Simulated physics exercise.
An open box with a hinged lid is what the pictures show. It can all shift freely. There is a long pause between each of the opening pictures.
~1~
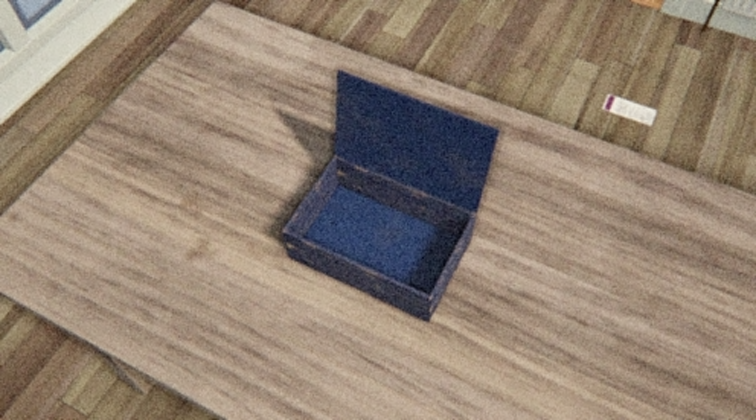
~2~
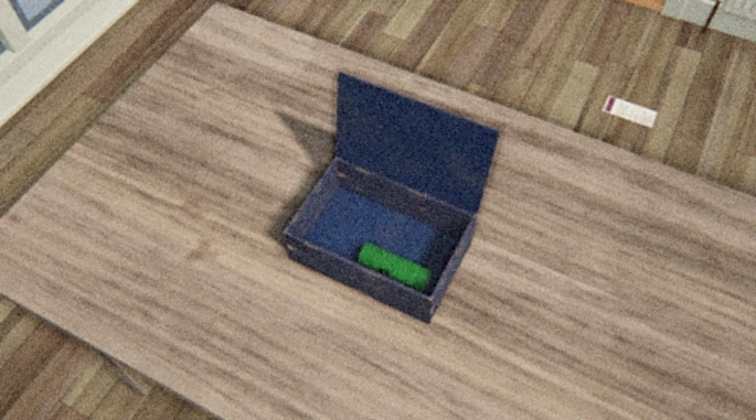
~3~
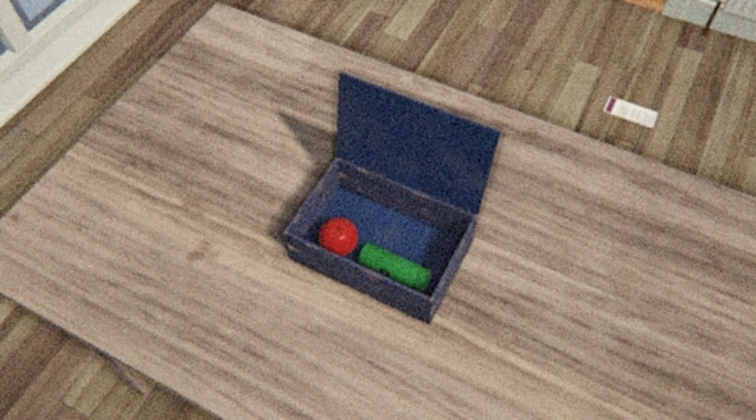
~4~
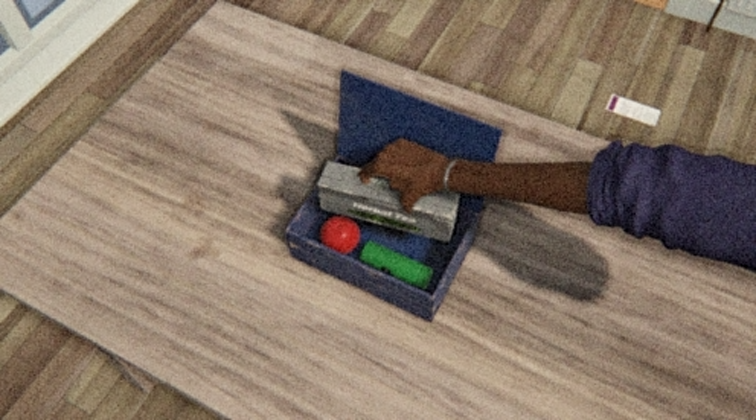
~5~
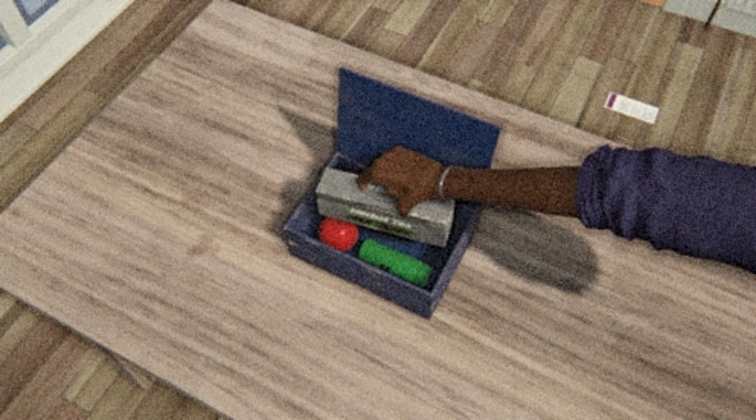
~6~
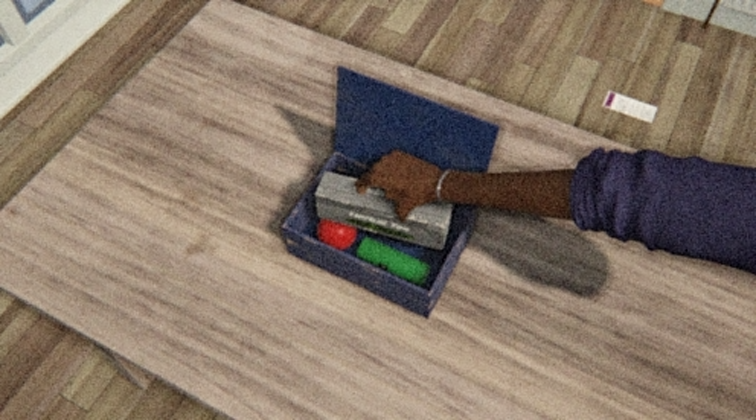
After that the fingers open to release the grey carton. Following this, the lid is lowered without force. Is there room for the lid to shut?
So the lid is down at the end.
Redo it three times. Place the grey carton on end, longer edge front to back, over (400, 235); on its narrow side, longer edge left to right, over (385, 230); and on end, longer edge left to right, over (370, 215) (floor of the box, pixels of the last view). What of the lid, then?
With the first placement it remains raised; with the second it settles down; with the third it remains raised.
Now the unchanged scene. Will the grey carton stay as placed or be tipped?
By the end it has leaned over.
Then, 0.50 s later than the last frame, grey carton on its side near (379, 218).
Then, 1.50 s later than the last frame, lid 65° above the rim; grey carton on its side near (379, 218); green shaker moved a little.
Then, 2.10 s later than the last frame, lid 11° above the rim; grey carton on its side near (379, 218); green shaker moved a little.
When it is over, lid shut; lying over in the box, grey carton; the other 2 as before. End places, in pixels of the last picture, grey carton near (379, 218).
